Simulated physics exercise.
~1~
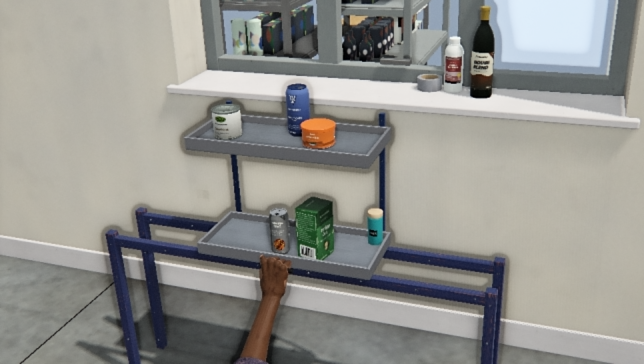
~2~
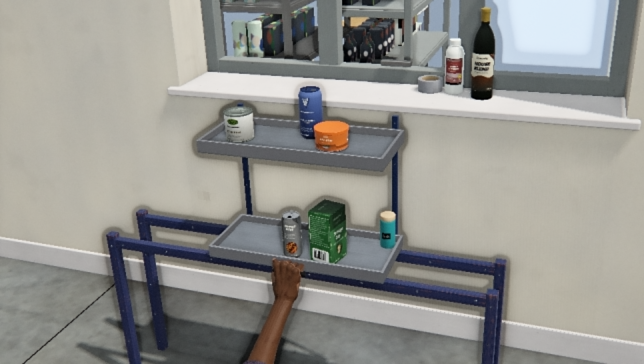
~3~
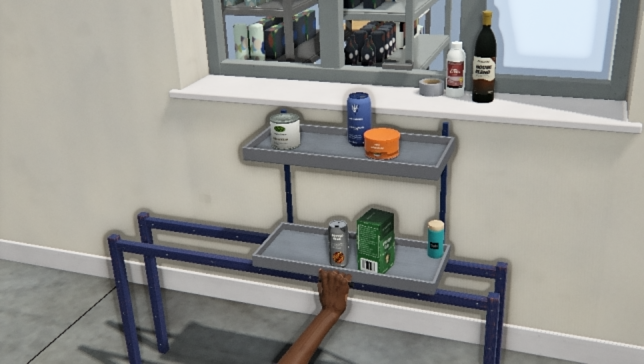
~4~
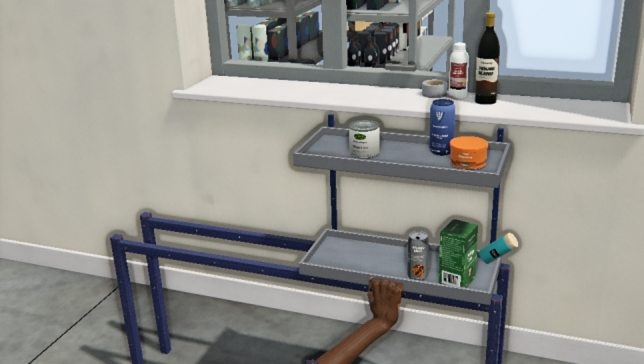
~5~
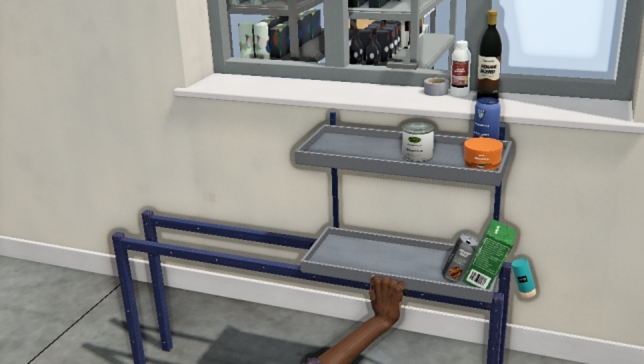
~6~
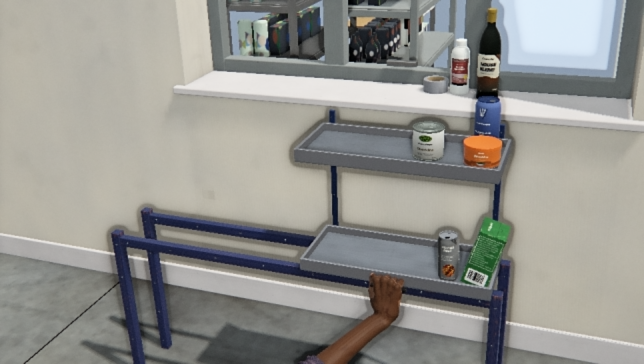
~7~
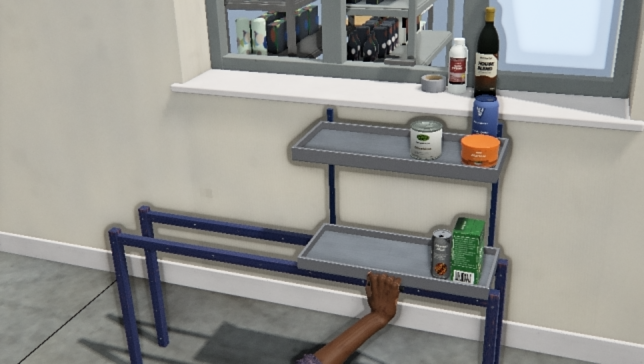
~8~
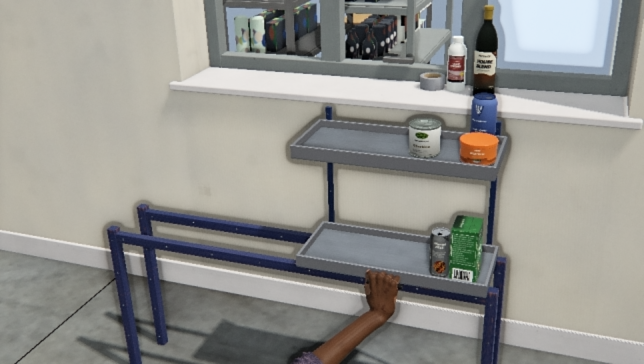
Beside a pale wall beneath a windowsill holding bottles and a roll of tape, a gently swaying camera looks slightly down on a two-level grey tray on blue rails. A white tin, blue can and orange tub sit on the upper level, with a grey can, green carton and turquoise shaker below. A hand pushes the tray rightward until it stops at the right end. The shaker tips over the edge and drops out of sight, while the other items slide right. The can and carton below lean, then settle upright, and everything left on the tray stays standing.
